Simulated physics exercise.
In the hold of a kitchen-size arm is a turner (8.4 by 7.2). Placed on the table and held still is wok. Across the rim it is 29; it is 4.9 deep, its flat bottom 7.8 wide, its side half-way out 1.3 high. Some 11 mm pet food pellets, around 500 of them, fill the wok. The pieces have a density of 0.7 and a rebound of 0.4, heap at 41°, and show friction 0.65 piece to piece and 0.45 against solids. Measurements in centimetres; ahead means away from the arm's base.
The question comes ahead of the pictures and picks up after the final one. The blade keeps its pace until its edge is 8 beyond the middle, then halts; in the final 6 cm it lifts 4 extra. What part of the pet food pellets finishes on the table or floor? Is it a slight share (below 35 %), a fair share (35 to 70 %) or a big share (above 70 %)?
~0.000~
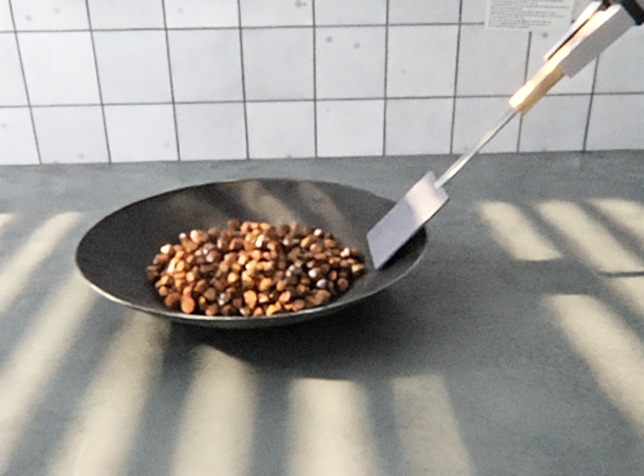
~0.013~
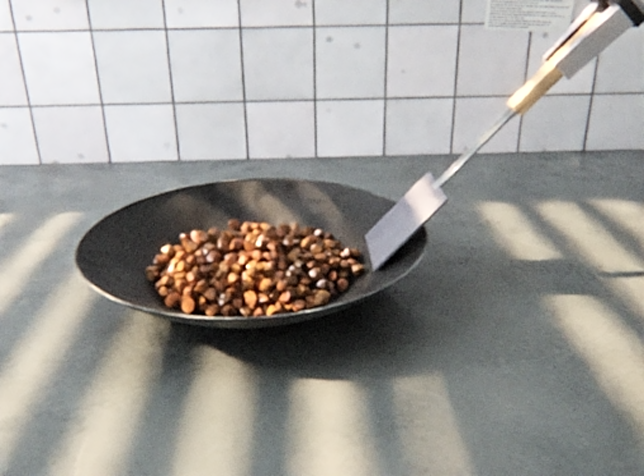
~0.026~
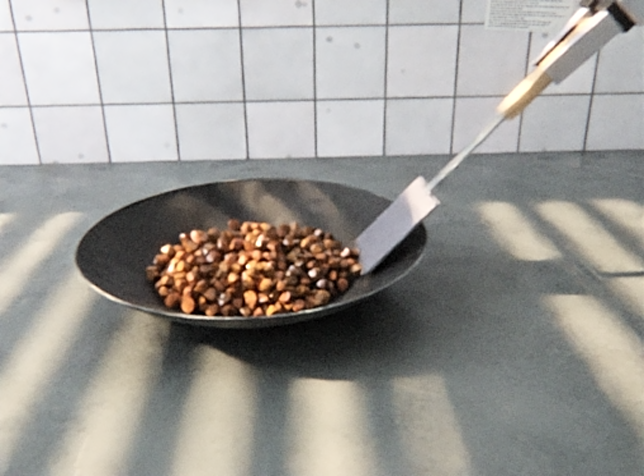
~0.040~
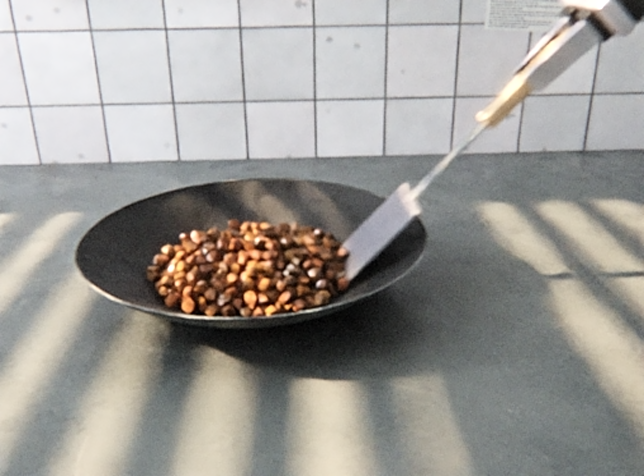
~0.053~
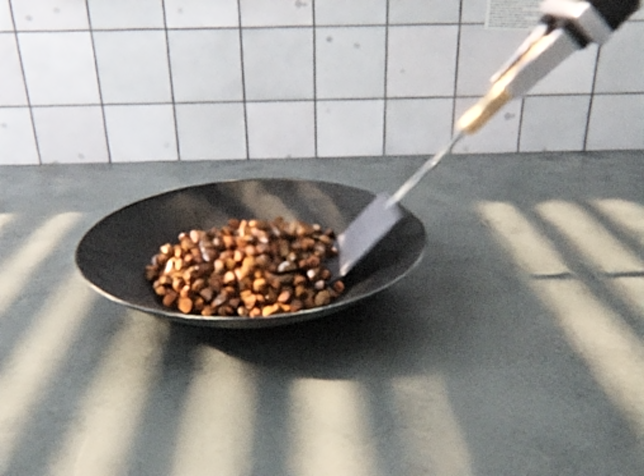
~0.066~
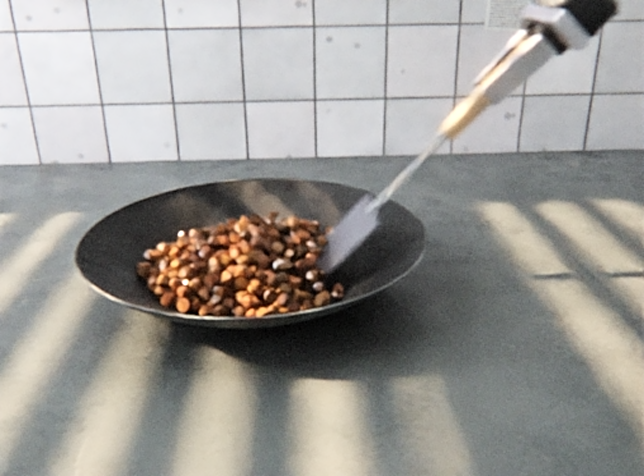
It is a slight share.
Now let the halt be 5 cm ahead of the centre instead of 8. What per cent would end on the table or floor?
My guess would be around 15 per cent.
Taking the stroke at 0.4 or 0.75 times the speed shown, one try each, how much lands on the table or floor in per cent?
Roughly 5 per cent on the first try and 20 per cent on the second.
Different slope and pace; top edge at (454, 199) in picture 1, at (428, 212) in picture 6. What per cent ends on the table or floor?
Off the vessel, on the table or floor: Some 5 percent.
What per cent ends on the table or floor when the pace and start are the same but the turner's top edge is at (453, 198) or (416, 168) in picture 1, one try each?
First try roughly 30 percent, second try roughly 25 percent.
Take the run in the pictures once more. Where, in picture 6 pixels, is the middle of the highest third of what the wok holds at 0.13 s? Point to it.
Near (205, 242).
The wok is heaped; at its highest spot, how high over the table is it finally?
About 5.5 centimetres.
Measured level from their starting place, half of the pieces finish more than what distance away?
The value is roughly 6 cm.
After 0.10 s, sloping 47°, highest piece 7 above the table; 499 in the wok.
After 0.13 s, sloping 47°, highest piece 8 above the table; 499 in the wok.
After 0.35 s, sloping 47°, highest piece 11 above the table; 365 in the wok, 75 on the table or floor, 59 on the blade or in flight.
After 1.40 s, sloping 47°, highest piece 6 above the table; 364 in the wok, 135 on the table or floor.
In the end, 364 in the wok, 135 on the table or floor. That is 27 % on the table or floor.
